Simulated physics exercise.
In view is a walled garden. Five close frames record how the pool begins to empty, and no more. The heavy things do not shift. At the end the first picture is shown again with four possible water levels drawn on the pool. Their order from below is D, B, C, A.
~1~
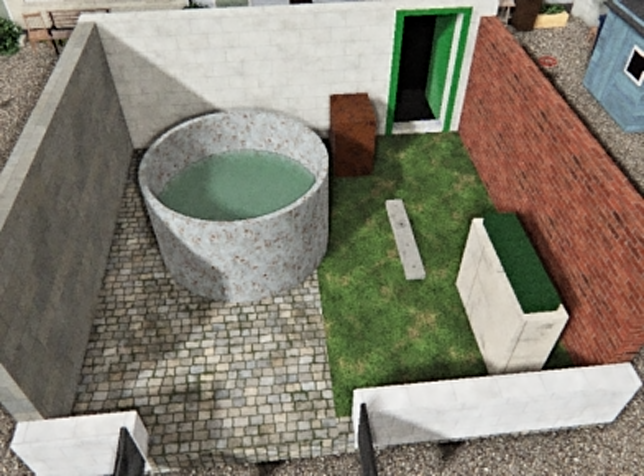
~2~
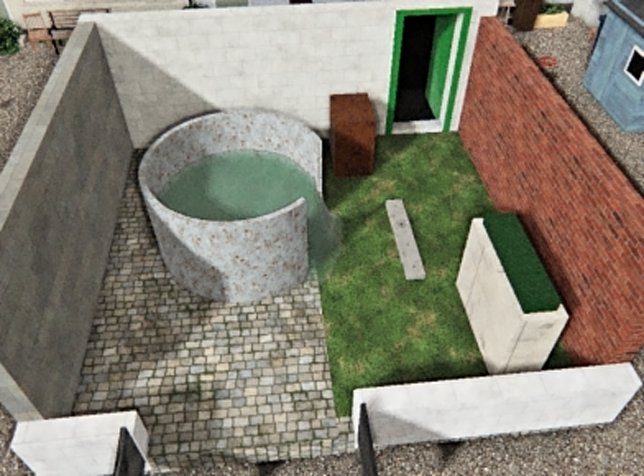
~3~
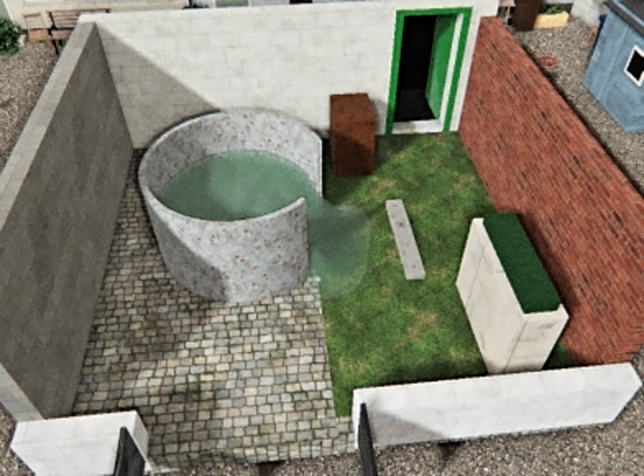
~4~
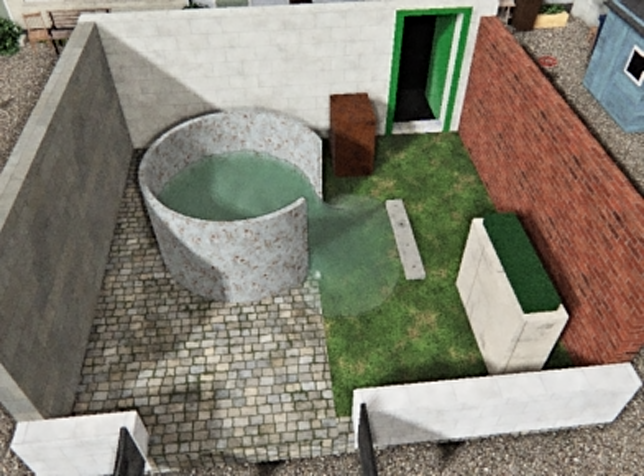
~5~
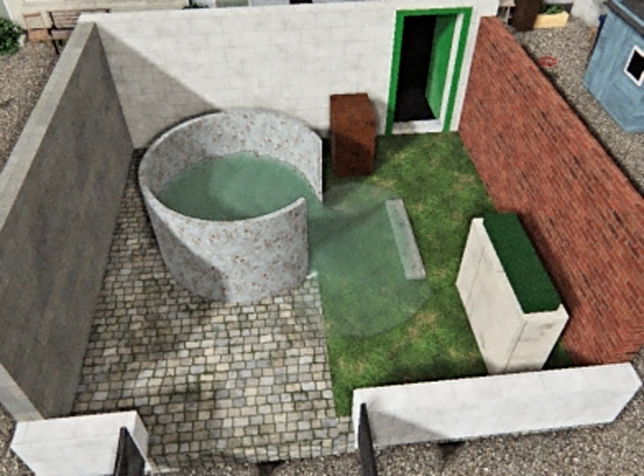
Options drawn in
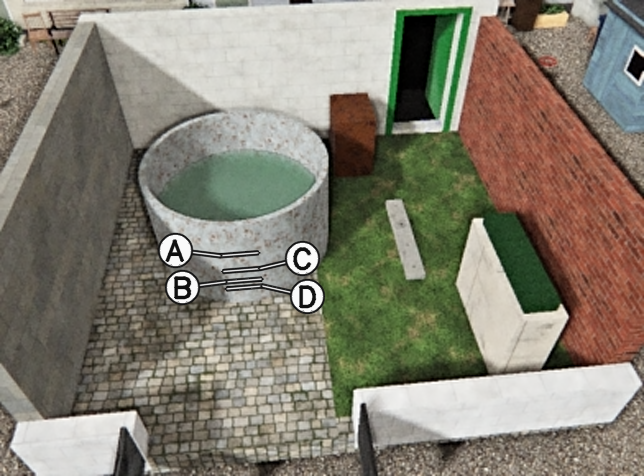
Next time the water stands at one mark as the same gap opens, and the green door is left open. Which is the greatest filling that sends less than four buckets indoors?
Level B.
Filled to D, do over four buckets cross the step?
No.
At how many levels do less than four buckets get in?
Two.
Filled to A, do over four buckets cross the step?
Yes, that goes wrong.
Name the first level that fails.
It is C.
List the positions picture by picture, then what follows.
Water in the pool at rest, its middle at (240, 198); foot of the green doorway at (417, 133); open gate at (246, 398).
Water covers 1 % of the ground and shows as far out as (330, 214).
Water covers 4 % of the ground and shows as far out as (358, 210).
Water covers 9 % of the ground and shows as far out as (381, 206).
Water covers 14 % of the ground and shows as far out as (405, 312).
On the marked copy, A at (239, 254); B at (243, 280); C at (241, 270); D at (244, 287); from the bottom up D, B, C, A.
If A is chosen, dozens of bucketfuls pour in.
If B is chosen, a splash gets over, under a bucket.
If C is chosen, about 9 bucketfuls get in.
If D is chosen, nothing gets over.
